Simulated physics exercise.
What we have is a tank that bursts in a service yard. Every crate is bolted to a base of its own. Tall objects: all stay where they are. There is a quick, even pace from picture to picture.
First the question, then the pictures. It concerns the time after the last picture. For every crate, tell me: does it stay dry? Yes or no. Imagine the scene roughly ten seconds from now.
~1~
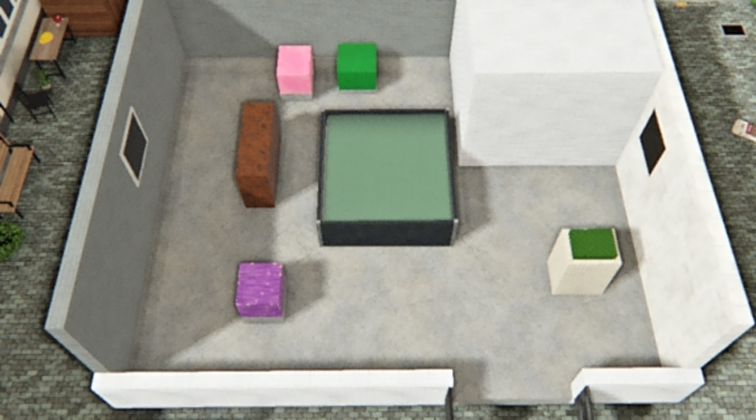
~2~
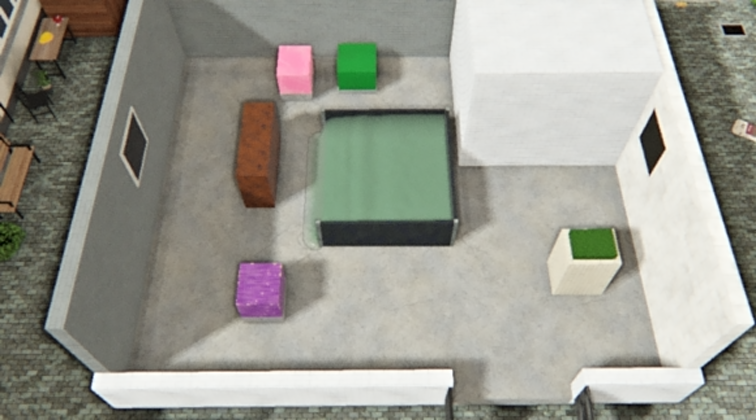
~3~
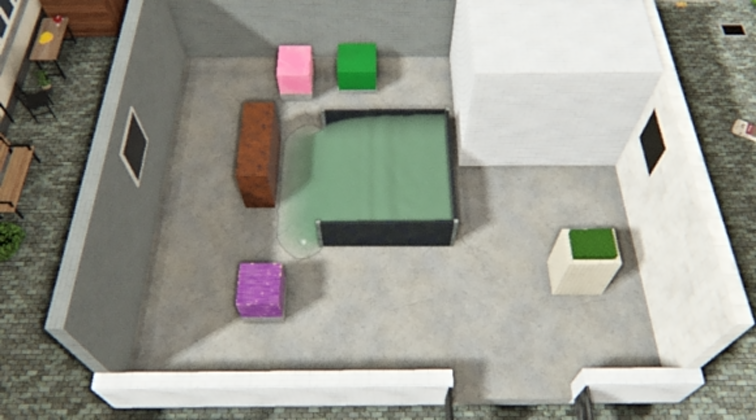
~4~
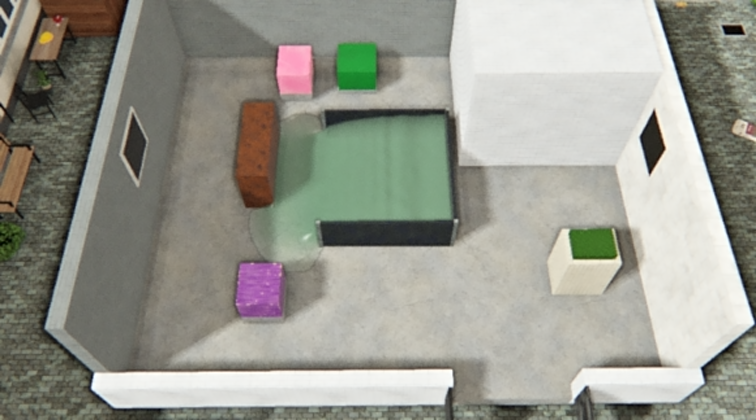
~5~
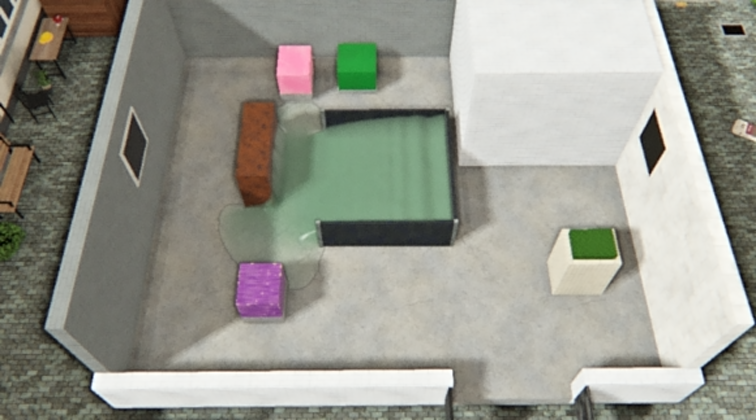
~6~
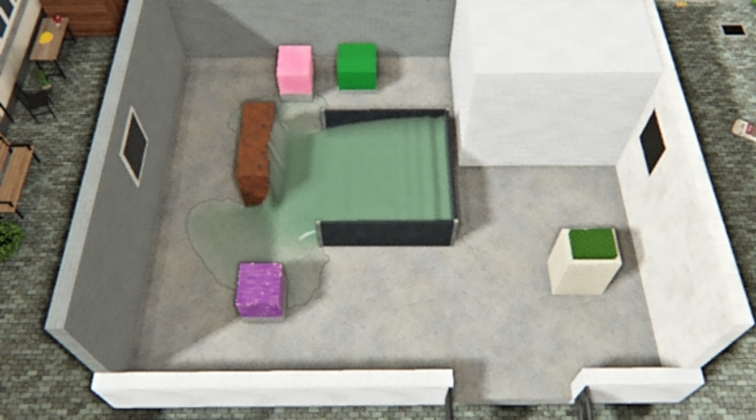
Here is how it goes: The pink crate, no, it gets wet; the purple crate, no, it gets wet; the green crate, no, it gets wet.
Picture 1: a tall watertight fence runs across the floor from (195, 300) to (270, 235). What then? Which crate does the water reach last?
My answer: The green crate.
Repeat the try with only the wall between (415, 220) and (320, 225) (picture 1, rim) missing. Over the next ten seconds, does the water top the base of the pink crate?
In my view the pink one is never reached.
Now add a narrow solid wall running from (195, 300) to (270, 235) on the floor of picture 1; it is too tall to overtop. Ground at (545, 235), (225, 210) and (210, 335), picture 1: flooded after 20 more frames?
Taking the three spots in order: Spared, soaked, soaked.
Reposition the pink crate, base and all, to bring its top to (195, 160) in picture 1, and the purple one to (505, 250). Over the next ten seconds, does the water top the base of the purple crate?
I'd say the purple crate is missed.
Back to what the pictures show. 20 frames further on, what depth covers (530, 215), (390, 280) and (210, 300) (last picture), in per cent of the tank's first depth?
About 0, 0, 4 %.
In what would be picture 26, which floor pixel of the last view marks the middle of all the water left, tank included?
The water centres close to (293, 200).
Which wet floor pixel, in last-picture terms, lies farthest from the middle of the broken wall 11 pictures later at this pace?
The farthest wet point should be near (127, 386).
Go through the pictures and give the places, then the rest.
The first frame shows the water tank at (386, 166) is whole and still.
In the second frame, water pours out at (324, 182) and has run to a hidden place.
In the third frame, water pours out at (325, 183) and has run to (305, 129).
In the fourth frame, water pours out at (325, 183) and has run to (288, 122).
In the fifth frame, the front is at a hidden place, out from the gap at (325, 184).
In the sixth frame, water pours out at (325, 184) and has run to (191, 230).
A moment on, water covers 25 % of the floor; the pink crate water round its plinth, the purple crate water round its plinth, the green crate water round its plinth.
Next, water covers 40 % of the floor; the pink crate water round its plinth, the purple crate water round its plinth, the green crate water round its plinth.
Then, water covers 60 % of the floor; the pink crate water round its plinth, the purple crate water round its plinth, the green crate water round its plinth.
Later, water covers 85 % of the floor; the pink crate water round its plinth, the purple crate water round its plinth, the green crate water round its plinth.
In the end, water covers 100 % of the floor; the pink crate was topped, the purple crate was topped, the green crate was topped.
